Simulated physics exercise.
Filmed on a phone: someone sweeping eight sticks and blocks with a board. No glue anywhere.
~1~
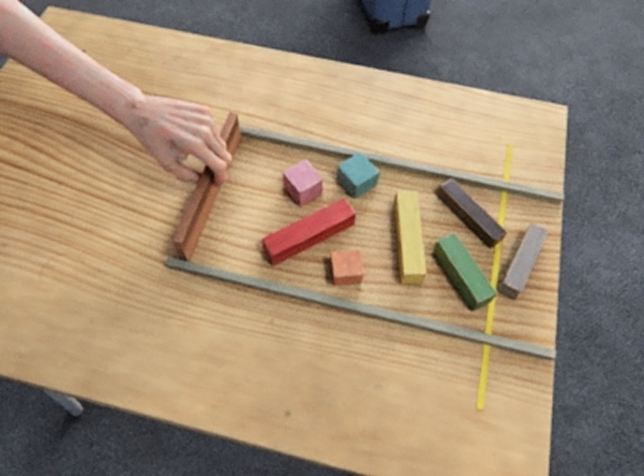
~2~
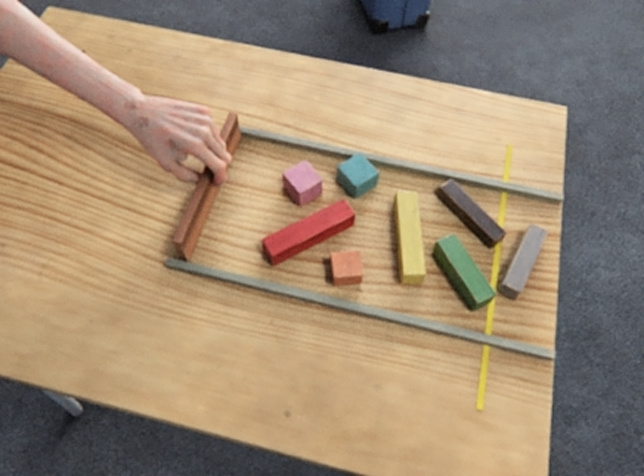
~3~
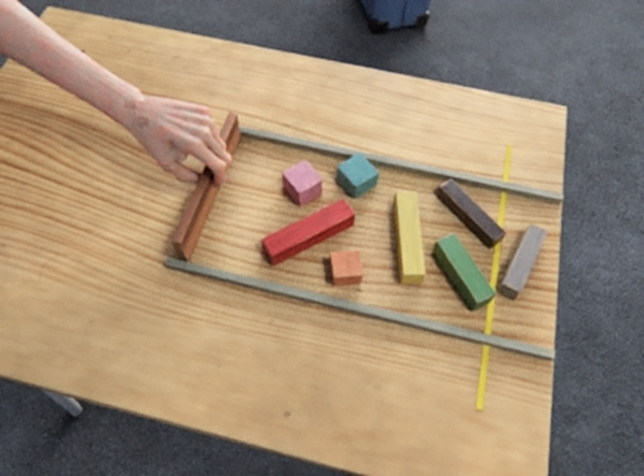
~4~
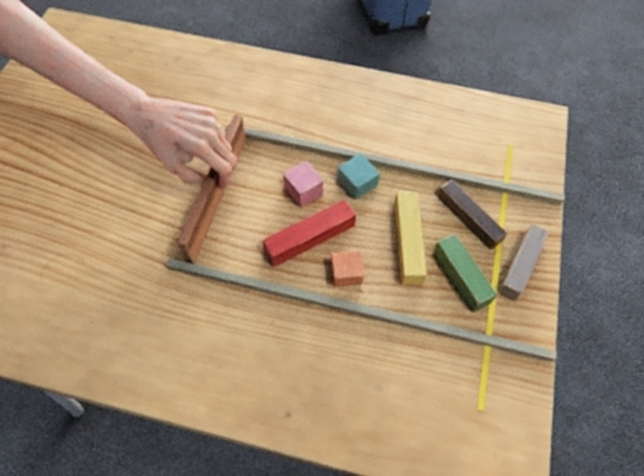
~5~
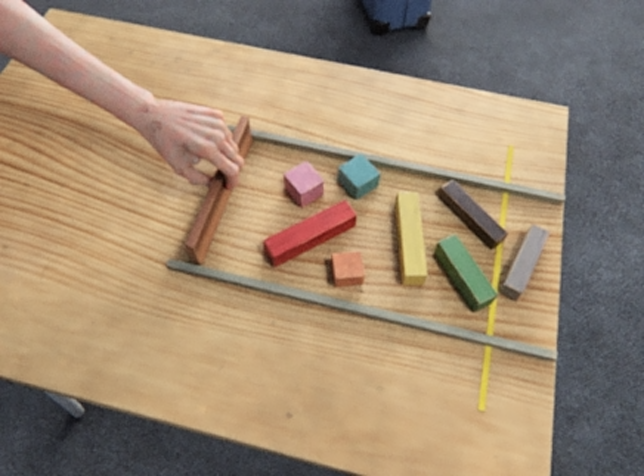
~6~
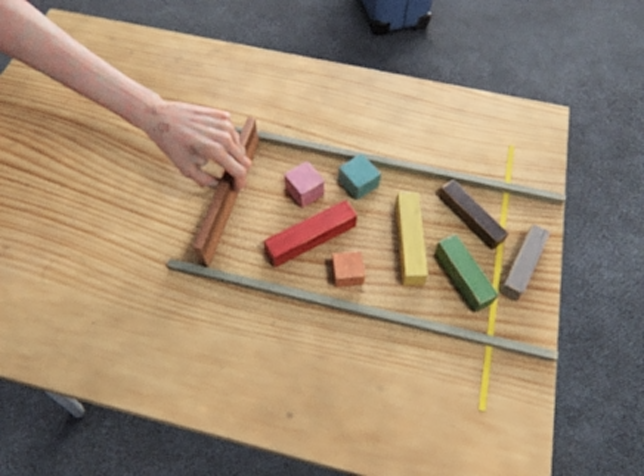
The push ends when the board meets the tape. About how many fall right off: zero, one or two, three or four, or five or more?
In the end the number that fall off is three or four.
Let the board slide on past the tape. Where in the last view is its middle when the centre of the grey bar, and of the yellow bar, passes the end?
Its middle is around (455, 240) and around (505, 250).
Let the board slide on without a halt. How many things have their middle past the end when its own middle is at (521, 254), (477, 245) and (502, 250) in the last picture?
Past the end: 4, 1 and 3.
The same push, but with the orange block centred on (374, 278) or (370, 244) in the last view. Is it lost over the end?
In that order, it stays on; survives.
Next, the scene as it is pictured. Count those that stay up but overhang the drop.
1 of them.
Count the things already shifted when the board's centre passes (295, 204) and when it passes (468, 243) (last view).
First 2, then 8.
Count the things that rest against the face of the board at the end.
3 of them.
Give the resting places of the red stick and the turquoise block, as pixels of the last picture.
About (530, 276), and the other about (524, 203).
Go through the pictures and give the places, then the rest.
Grey bar (524, 261); green bar (464, 272); black bar (471, 213); board (210, 184); tape (497, 260), in the first picture.
Green bar (463, 272); red stick (309, 232), in the second picture.
Black bar (470, 213); yellow bar (409, 237), in the third picture.
Grey bar (524, 262); orange block (347, 269), in the fourth picture.
Green bar (465, 273); board (222, 188), in the fifth picture.
Grey bar (526, 262); green bar (465, 273); black bar (473, 214); board (229, 190); tape (499, 261), in the sixth picture.
Early on, none off yet; grey bar at rest near (526, 262); green bar at rest near (465, 273); black bar at rest near (473, 214).
A while later, none off yet; grey bar at rest near (526, 262); green bar travelled a little near (479, 282); black bar moving near (479, 213).
Further along, none off yet; grey bar travelled a little near (566, 277); green bar travelled about its own width near (527, 305); black bar travelled about its own width near (537, 220).
Finally, the number that fall off is three or four; lost, black bar, green bar and grey bar.
